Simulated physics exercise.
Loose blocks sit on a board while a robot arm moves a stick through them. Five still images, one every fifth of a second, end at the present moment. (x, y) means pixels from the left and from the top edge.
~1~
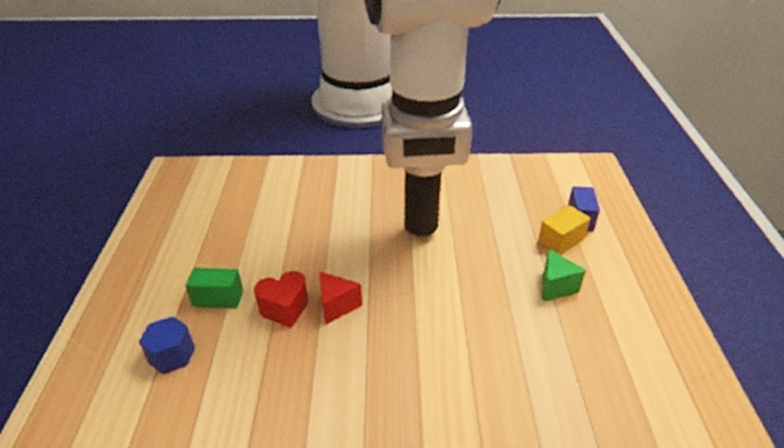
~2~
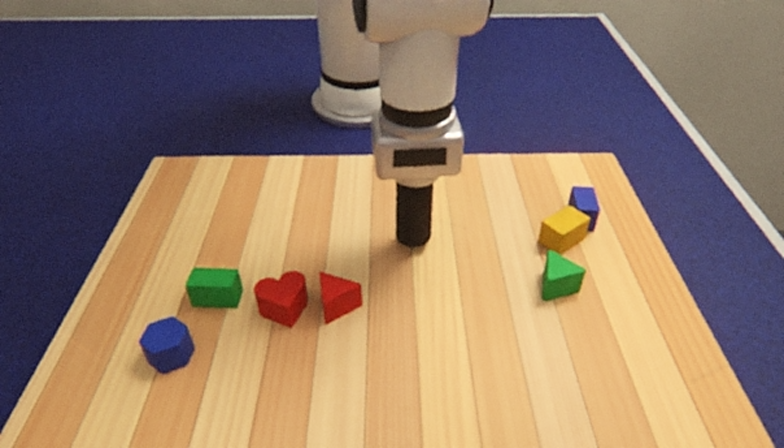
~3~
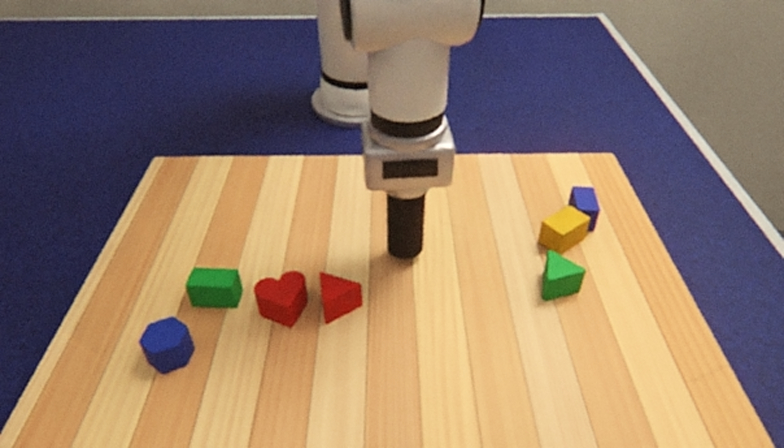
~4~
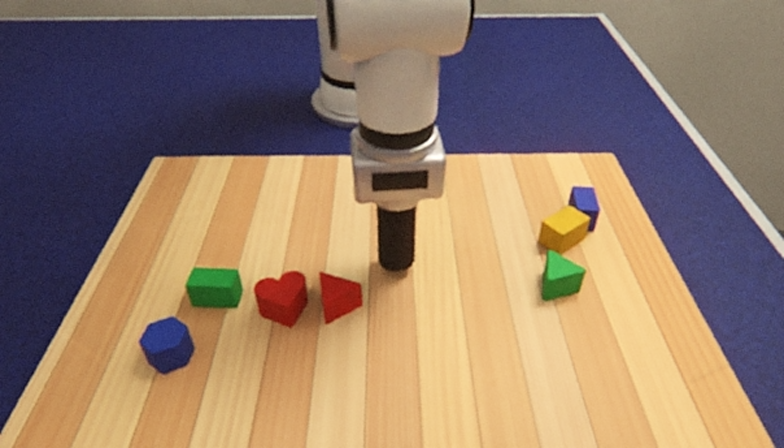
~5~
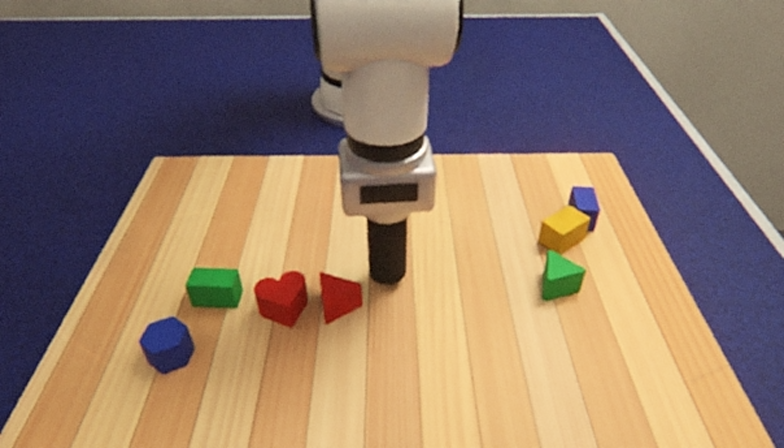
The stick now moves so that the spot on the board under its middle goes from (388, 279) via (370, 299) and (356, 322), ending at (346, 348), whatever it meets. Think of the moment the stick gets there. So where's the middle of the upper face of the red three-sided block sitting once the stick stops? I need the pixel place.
I'd expect the centre of its top face to be at (319, 300).
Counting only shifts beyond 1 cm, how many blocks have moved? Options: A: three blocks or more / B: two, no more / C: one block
C - one block.
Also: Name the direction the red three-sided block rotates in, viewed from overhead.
Looking down: Clockwise.
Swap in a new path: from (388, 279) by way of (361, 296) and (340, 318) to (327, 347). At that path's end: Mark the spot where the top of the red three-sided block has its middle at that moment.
Its top middle: (292, 315).
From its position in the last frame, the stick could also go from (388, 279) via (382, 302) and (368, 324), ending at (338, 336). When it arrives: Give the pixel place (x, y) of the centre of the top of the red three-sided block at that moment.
I predict (308, 291).
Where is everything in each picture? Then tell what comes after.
Tip of the stick (421, 225), middles of tops, red heart (281, 287), red three-sided block (335, 285), in the first frame.
Stick (413, 236), nothing pushed, in the second frame.
Stick (405, 247), nothing pushed, in the third frame.
Stick (397, 259), nothing pushed, in the fourth frame.
Stick (388, 271), red heart (281, 287), red three-sided block (335, 285), in the fifth frame.
On the path given first. Halfway along, stick (361, 303); red three-sided block (325, 291), turned 45° clockwise.
At the end, stick (345, 340); red heart unmoved; red three-sided block (319, 300), turned 85° clockwise.
